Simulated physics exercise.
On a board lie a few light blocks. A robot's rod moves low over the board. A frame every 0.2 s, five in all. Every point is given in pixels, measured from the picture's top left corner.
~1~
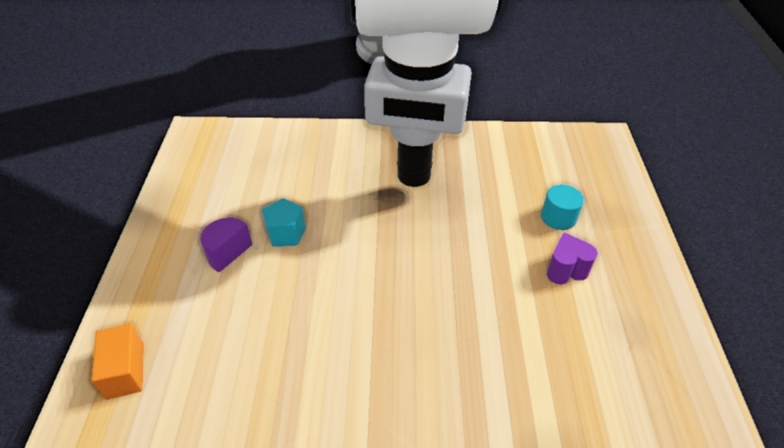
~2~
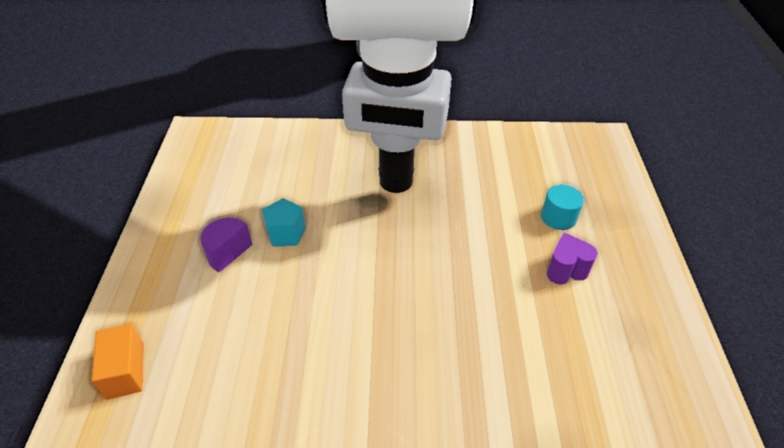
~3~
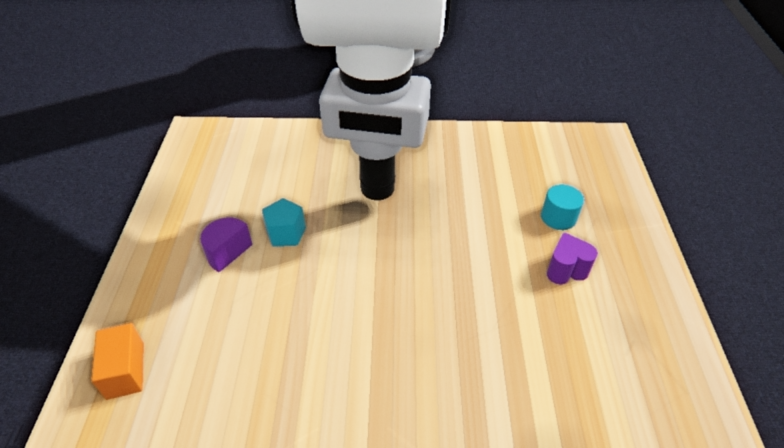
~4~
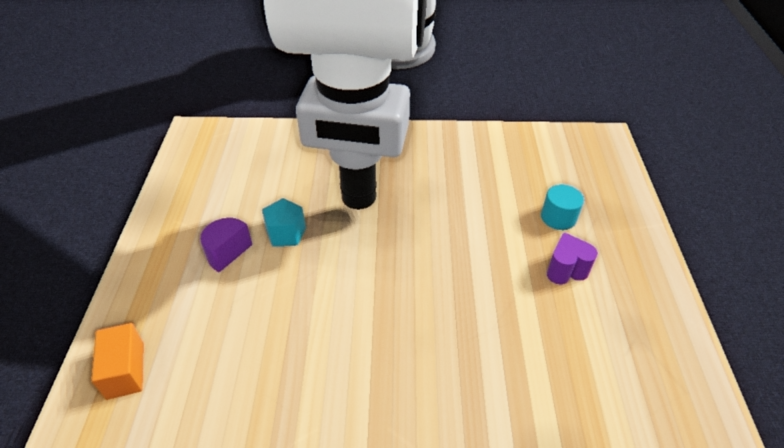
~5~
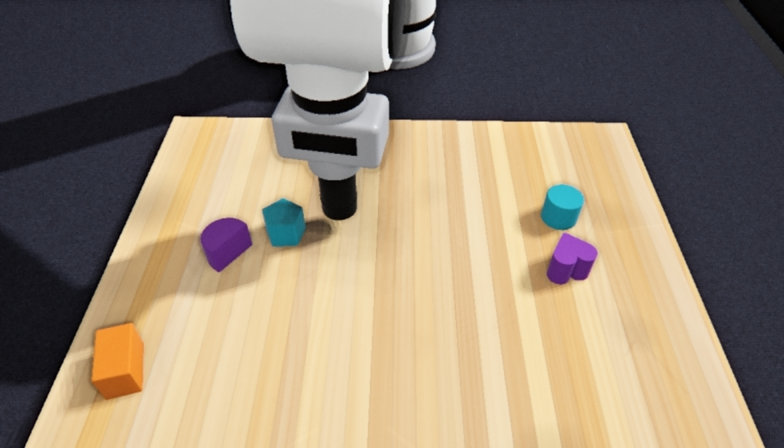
On a pale wooden board, a robot arm holds a black rod near the top middle, with purple and turquoise blocks to either side and an orange block at lower left. The arm moves the rod steadily left and slightly down, closer to the turquoise pentagon, while every block stays still.
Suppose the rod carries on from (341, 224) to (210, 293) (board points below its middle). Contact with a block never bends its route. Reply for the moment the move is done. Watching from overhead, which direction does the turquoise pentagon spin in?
Clockwise rotation.
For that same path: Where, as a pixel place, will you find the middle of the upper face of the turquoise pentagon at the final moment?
Its top middle is near (254, 215).
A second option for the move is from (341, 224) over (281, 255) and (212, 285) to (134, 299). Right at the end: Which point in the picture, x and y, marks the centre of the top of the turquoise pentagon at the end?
I think it will end close to (254, 215).
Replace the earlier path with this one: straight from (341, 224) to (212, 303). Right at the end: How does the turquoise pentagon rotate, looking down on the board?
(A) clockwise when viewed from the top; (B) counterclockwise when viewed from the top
Letter A.
What follows on the original path. One third of the way, rod (297, 231); turquoise pentagon (263, 215), turned 15° clockwise.
Two thirds of the way, rod (252, 254); purple half-round block (211, 231), turned 20° anticlockwise; turquoise pentagon (254, 215), turned 40° clockwise.
At the end, rod (204, 278); orange rectangular block not moved; purple half-round block (211, 231), turned 20° anticlockwise; turquoise pentagon (254, 215), turned 40° clockwise.
